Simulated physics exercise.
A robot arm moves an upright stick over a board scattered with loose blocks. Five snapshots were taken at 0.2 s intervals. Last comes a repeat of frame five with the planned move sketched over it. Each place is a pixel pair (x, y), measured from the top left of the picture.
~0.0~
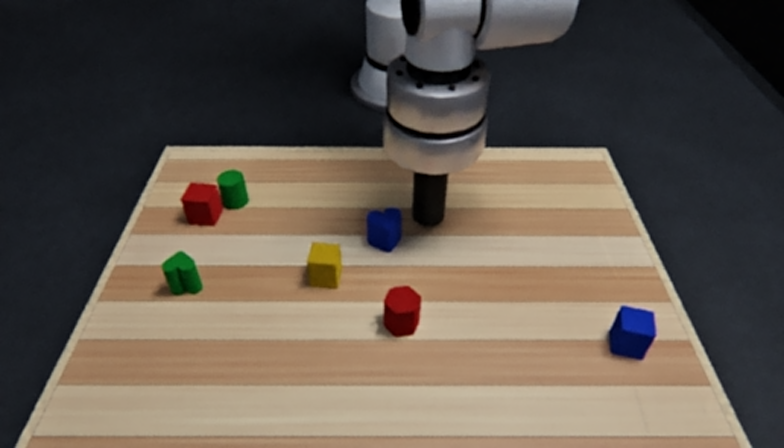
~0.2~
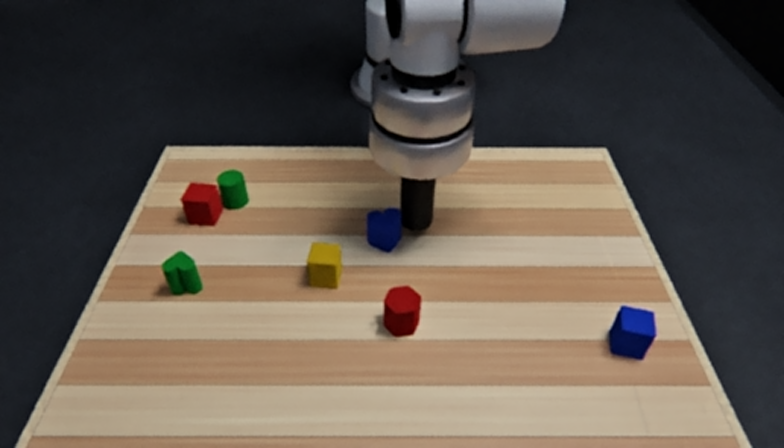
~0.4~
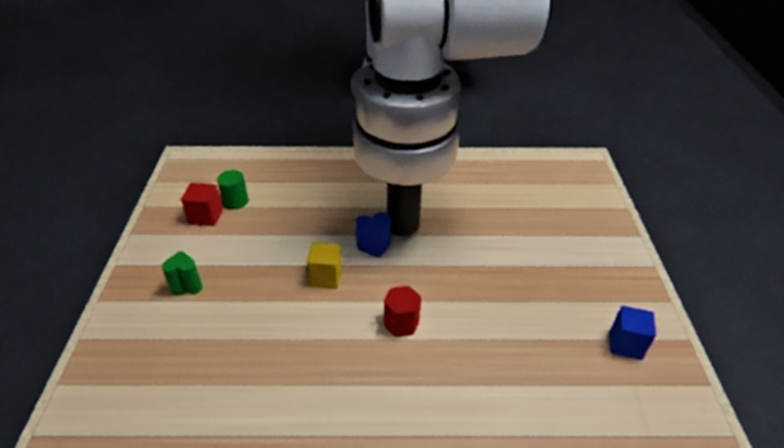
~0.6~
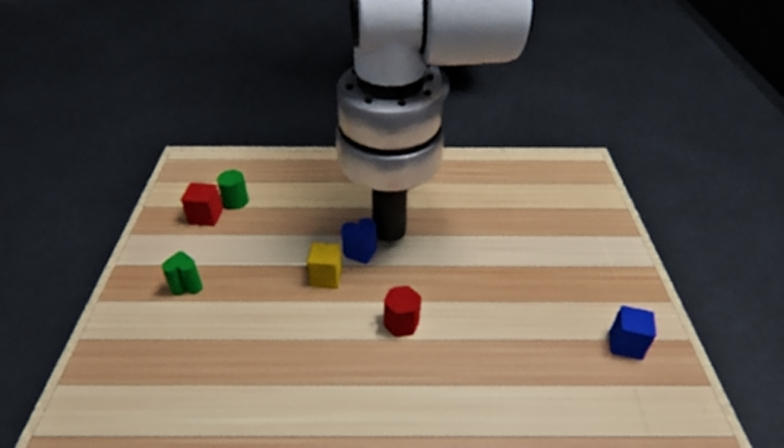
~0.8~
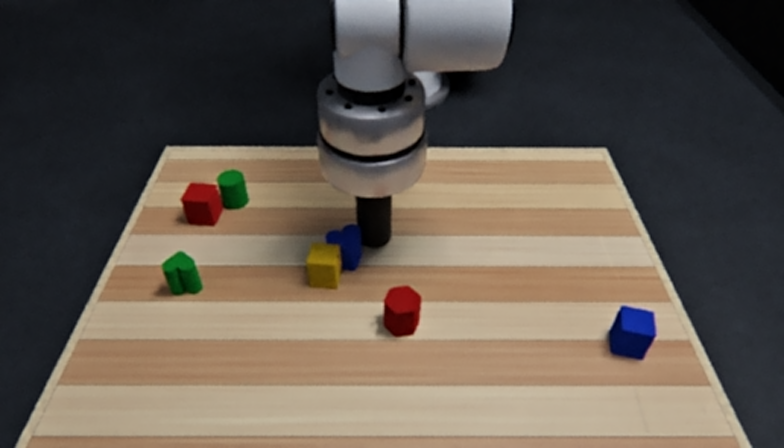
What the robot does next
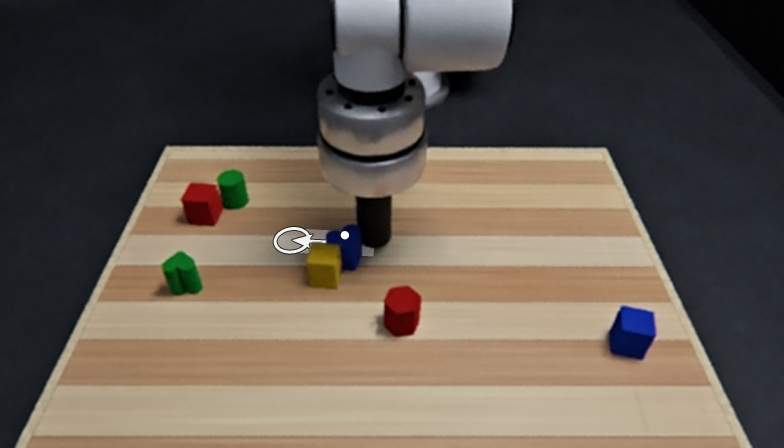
A robot arm moved its upright black stick left across the wooden board and pushed the blue heart block left and slightly nearer, right up beside the yellow block, while the other blocks stayed still.
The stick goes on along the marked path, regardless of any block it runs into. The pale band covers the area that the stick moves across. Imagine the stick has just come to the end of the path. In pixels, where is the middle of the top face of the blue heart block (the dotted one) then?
In the picture, it is at (310, 240).
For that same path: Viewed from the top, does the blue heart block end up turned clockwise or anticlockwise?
That block twists counter-clockwise.
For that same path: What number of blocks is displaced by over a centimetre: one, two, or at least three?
Two blocks move.
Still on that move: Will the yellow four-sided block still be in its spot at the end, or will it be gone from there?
That block ends up displaced.
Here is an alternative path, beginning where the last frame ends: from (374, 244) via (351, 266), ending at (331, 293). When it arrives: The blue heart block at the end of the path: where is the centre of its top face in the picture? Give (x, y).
The centre of its top will be at (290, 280).
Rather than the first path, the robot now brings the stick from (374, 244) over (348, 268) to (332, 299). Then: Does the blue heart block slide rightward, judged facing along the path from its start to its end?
Short answer: Yes.
Path on the board, in a line from (374, 244) to (292, 240); the dot is on the blue heart block.
What follows on the original path. Halfway along, stick (332, 235); yellow four-sided block (316, 264); blue heart block (316, 240), turned 65° anticlockwise.
At the end, stick (291, 232); yellow four-sided block (316, 264); blue heart block (310, 240), turned 90° anticlockwise.
